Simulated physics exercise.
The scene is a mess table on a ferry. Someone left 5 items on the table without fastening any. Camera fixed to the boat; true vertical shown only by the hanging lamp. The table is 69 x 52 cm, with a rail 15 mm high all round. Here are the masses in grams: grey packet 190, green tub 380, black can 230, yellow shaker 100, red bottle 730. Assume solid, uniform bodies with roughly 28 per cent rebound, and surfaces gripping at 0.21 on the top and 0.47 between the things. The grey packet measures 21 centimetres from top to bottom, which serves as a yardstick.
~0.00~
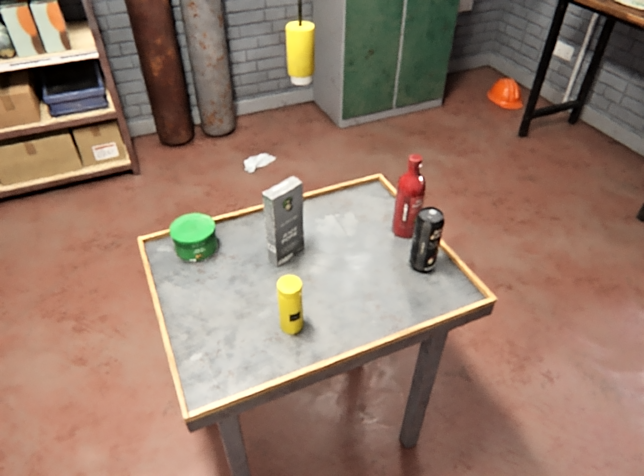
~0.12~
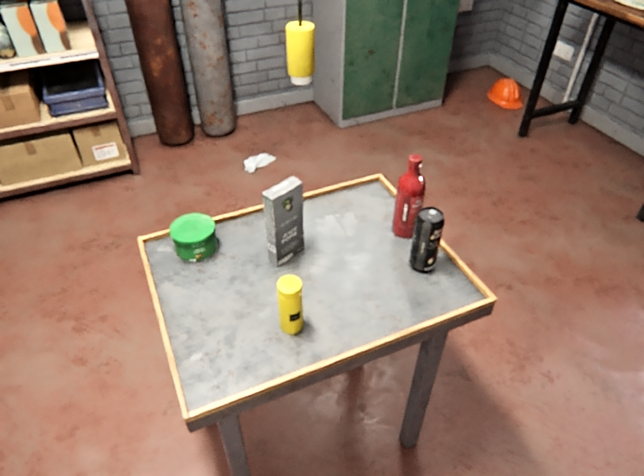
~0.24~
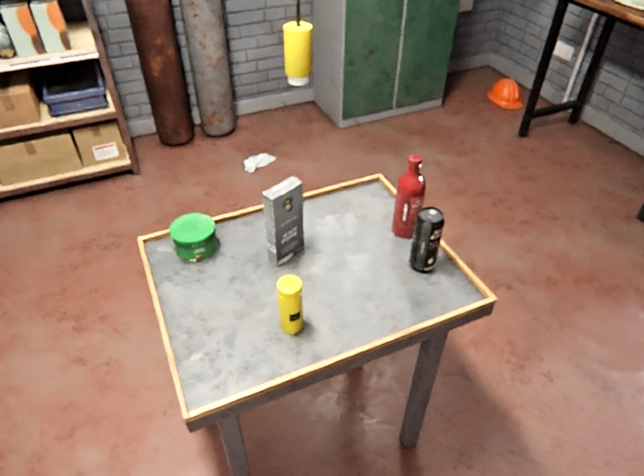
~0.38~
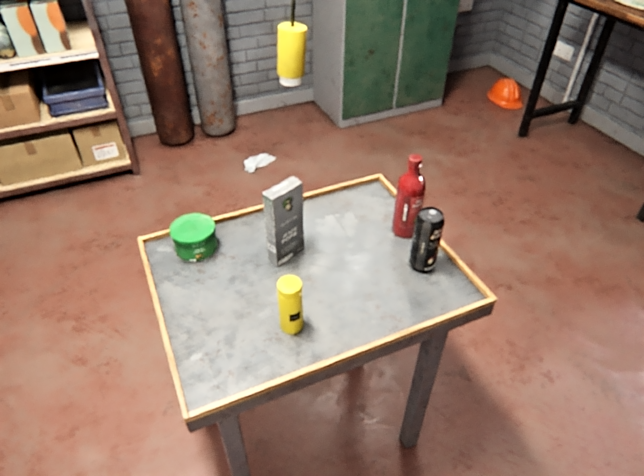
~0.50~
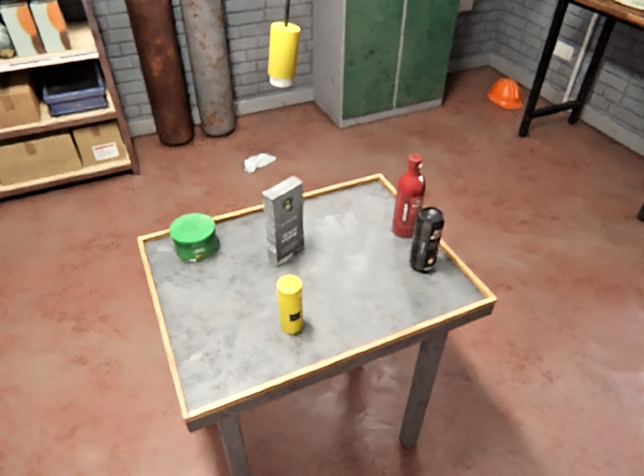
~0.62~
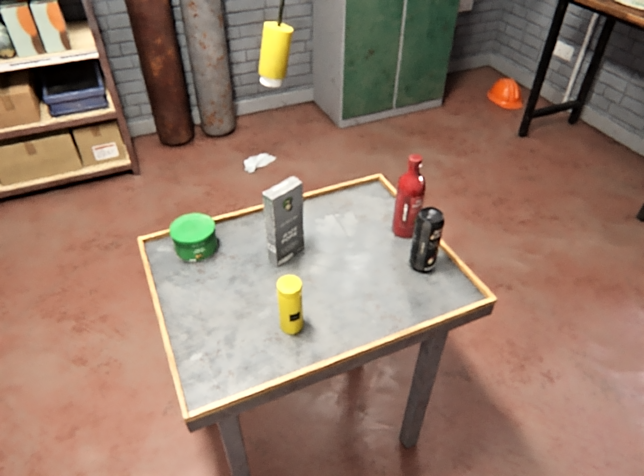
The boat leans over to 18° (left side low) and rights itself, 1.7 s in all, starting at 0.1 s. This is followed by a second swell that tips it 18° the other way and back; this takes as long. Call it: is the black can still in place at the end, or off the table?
It is still in place.
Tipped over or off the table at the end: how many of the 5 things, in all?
Count: 1.
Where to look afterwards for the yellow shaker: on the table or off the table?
Yellow shaker: Goes out of bounds.
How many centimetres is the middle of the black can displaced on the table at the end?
About 0 cm.
After 1.22 s, heel 14°, left side down; black can slid 13 cm near (379, 256); grey packet slid 14 cm; yellow shaker slid 13 cm.
After 2.22 s, heel 9°, right side down; yellow shaker now off the table; black can slid 29 cm near (314, 276); red bottle slid 29 cm.
After 3.02 s, heel 11°, right side down; black can slid 11 cm near (385, 254); red bottle slid 11 cm; green tub slid 11 cm.
At rest (4.0 s), off the table, yellow shaker; not toppled but over 5 cm from the start, green tub; the other 3 in place, give or take 5 cm. In the last view, black can near (427, 240).
